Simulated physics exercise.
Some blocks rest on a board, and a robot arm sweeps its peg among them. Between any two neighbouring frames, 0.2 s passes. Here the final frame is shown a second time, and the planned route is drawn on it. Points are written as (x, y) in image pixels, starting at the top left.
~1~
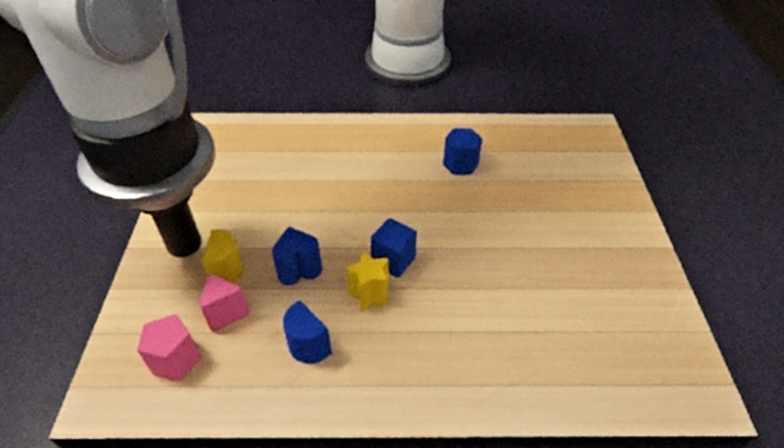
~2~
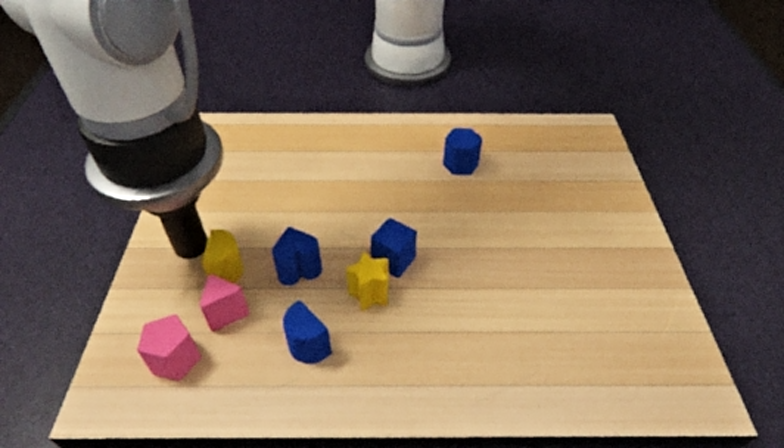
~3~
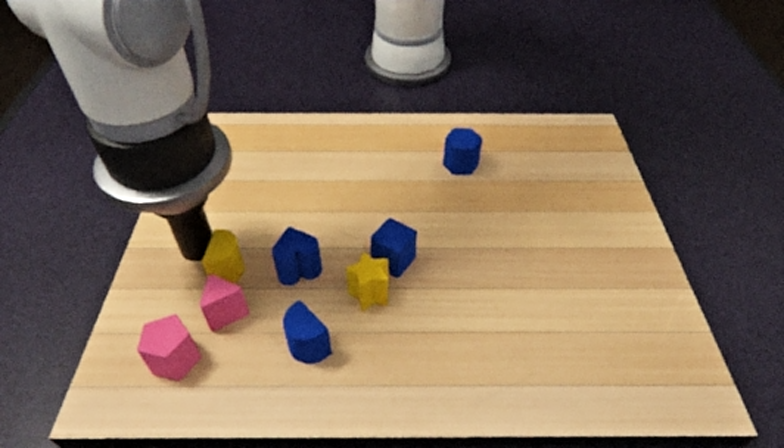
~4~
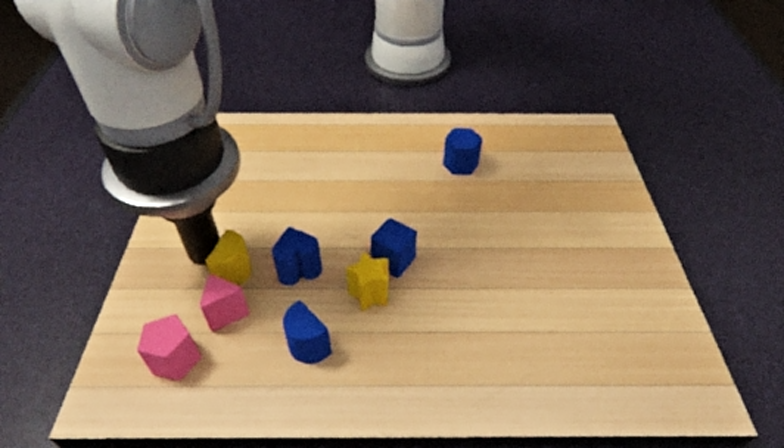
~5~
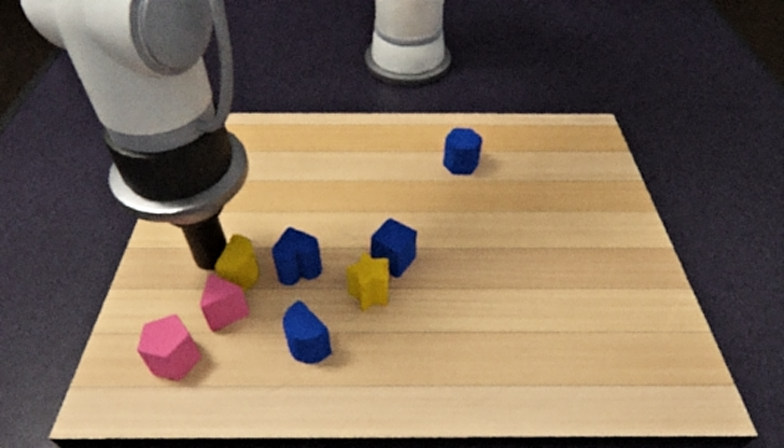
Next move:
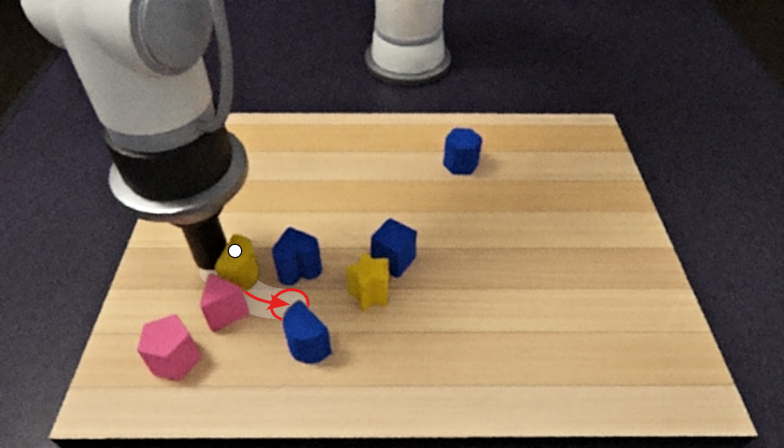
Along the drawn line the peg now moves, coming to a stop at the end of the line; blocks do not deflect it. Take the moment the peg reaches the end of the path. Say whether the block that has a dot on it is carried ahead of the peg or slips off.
I think it holds its spot in front.
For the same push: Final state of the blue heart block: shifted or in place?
When the path is over, the blue heart block has left its spot.
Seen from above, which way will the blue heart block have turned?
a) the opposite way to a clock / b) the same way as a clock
Option a.
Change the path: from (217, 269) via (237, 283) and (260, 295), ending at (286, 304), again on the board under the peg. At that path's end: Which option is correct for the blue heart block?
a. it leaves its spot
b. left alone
I'll go with a - it leaves its spot.
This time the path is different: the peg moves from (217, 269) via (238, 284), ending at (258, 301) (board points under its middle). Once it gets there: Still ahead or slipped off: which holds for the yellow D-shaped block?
Prediction: Still leading.
The drawn path runs from (217, 269) through (237, 285) and (259, 300) to (290, 305); the dot is on the yellow D-shaped block.
The first path, step by step. Halfway along, peg at (244, 282); yellow D-shaped block at (273, 269), turned 25° anticlockwise; blue heart block at (303, 243), turned 20° anticlockwise.
At the end, peg at (287, 293); pink triangular block not moved; yellow D-shaped block at (317, 279), turned 25° anticlockwise; blue heart block at (316, 243), turned 70° anticlockwise.
